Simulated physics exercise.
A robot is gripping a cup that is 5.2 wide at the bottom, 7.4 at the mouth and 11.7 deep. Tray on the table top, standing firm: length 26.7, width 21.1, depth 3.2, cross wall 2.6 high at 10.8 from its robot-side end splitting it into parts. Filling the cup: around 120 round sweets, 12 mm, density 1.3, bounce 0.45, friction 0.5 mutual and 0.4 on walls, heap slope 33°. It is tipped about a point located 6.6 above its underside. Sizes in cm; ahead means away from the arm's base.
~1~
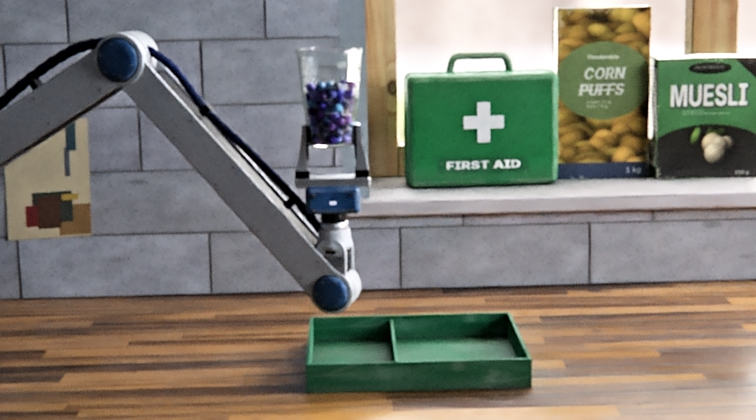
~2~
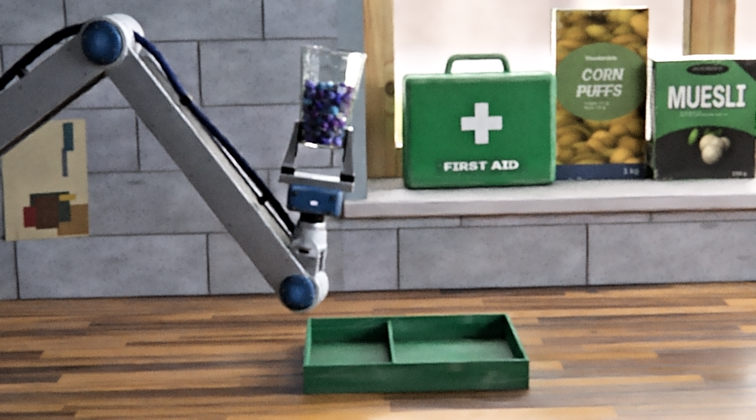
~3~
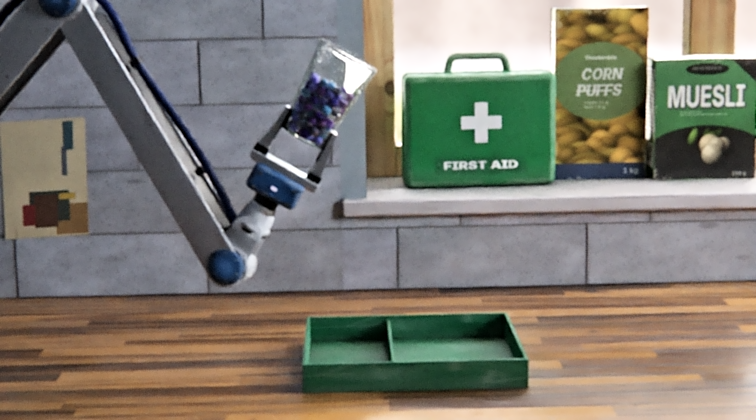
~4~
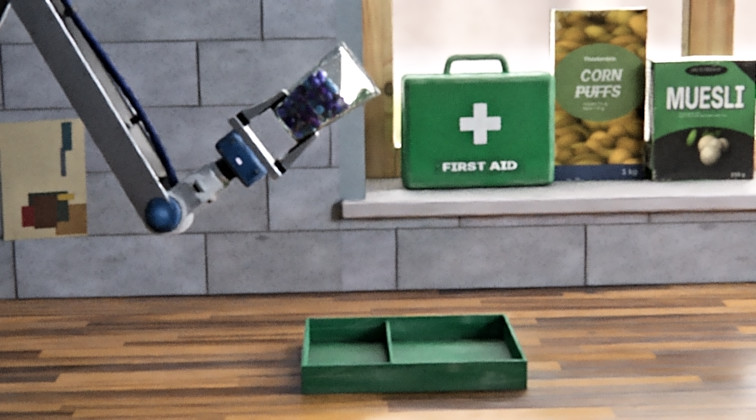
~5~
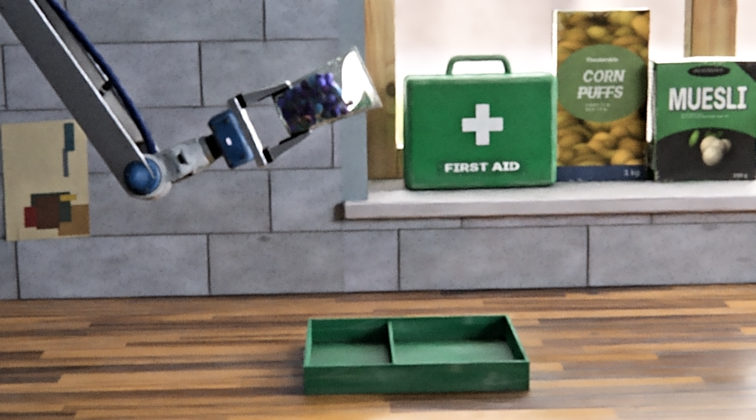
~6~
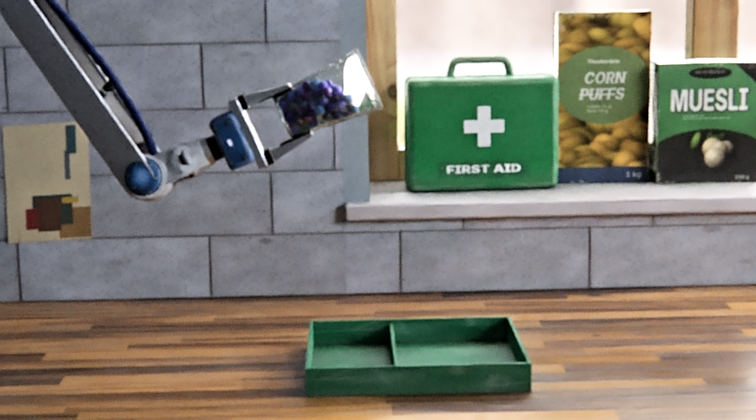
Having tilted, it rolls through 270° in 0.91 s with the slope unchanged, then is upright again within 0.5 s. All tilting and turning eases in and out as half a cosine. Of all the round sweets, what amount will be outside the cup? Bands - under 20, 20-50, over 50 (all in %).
Under 20 %.
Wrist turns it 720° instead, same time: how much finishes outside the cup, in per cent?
Then roughly 0 per cent.
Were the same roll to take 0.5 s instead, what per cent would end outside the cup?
Then roughly 0 %.
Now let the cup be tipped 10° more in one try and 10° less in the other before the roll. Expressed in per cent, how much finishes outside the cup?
Estimates: Close to 10 % and 0 %.
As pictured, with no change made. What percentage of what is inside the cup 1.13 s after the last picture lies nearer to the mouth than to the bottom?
About 35 percent.
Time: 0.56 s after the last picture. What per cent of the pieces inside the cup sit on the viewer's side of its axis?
I'd put it at about 45 per cent.
Then, 0.56 s later, tipped 67°, highest piece 37 above the table; 118 in the cup.
Then, 1.13 s later, tipped 40°, highest piece 38 above the table; 118 in the cup.
Then, 1.61 s later, upright, highest piece 39 above the table; 118 in the cup.
Then, 2.31 s later, upright, highest piece 38 above the table; 118 in the cup.
At rest, 118 in the cup. That is 0 % outside the cup.
